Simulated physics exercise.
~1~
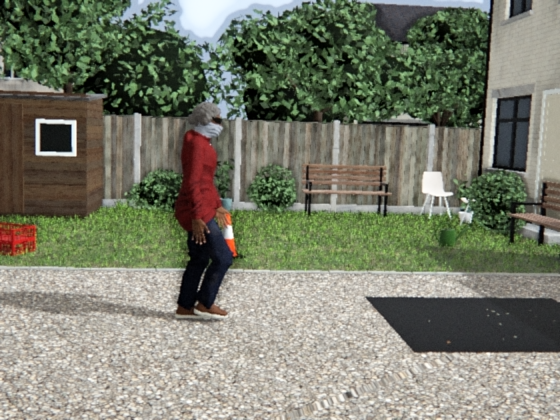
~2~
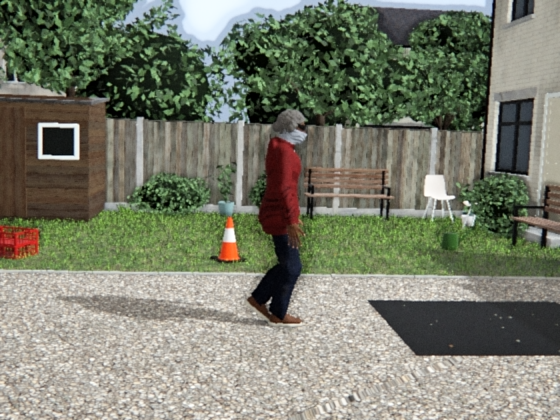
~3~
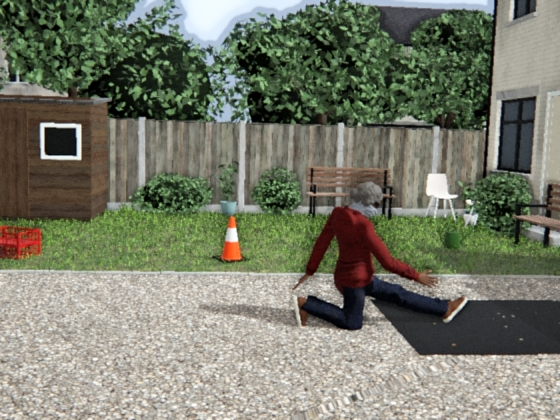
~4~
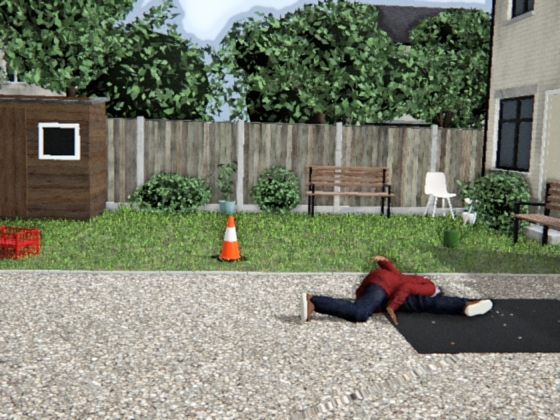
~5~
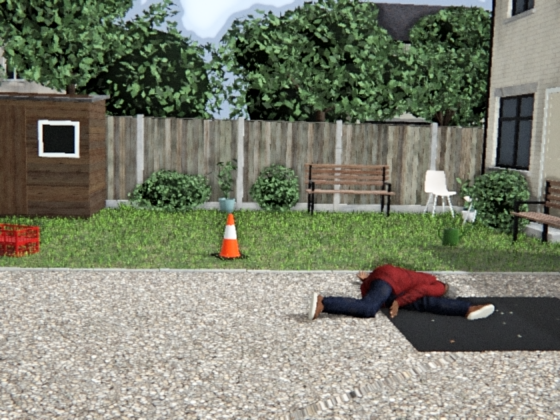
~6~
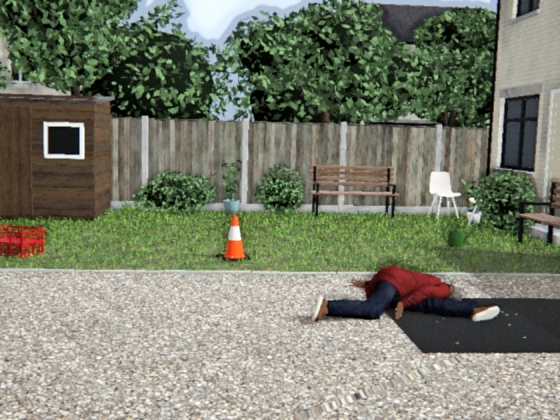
A person in a red top, dark trousers and brown shoes, with grey covering the head, walks rightward across pale gravel toward a black mat, seen from the side by a slightly swaying camera. Behind are a strip of grass with an orange and white cone, a brown shed and red crate at left, and a wooden fence, benches and a white chair farther right. Near the mat, the walker drops low with legs split apart, then pitches down onto the ground. The body ends lying still, head and chest past the mat's near edge.
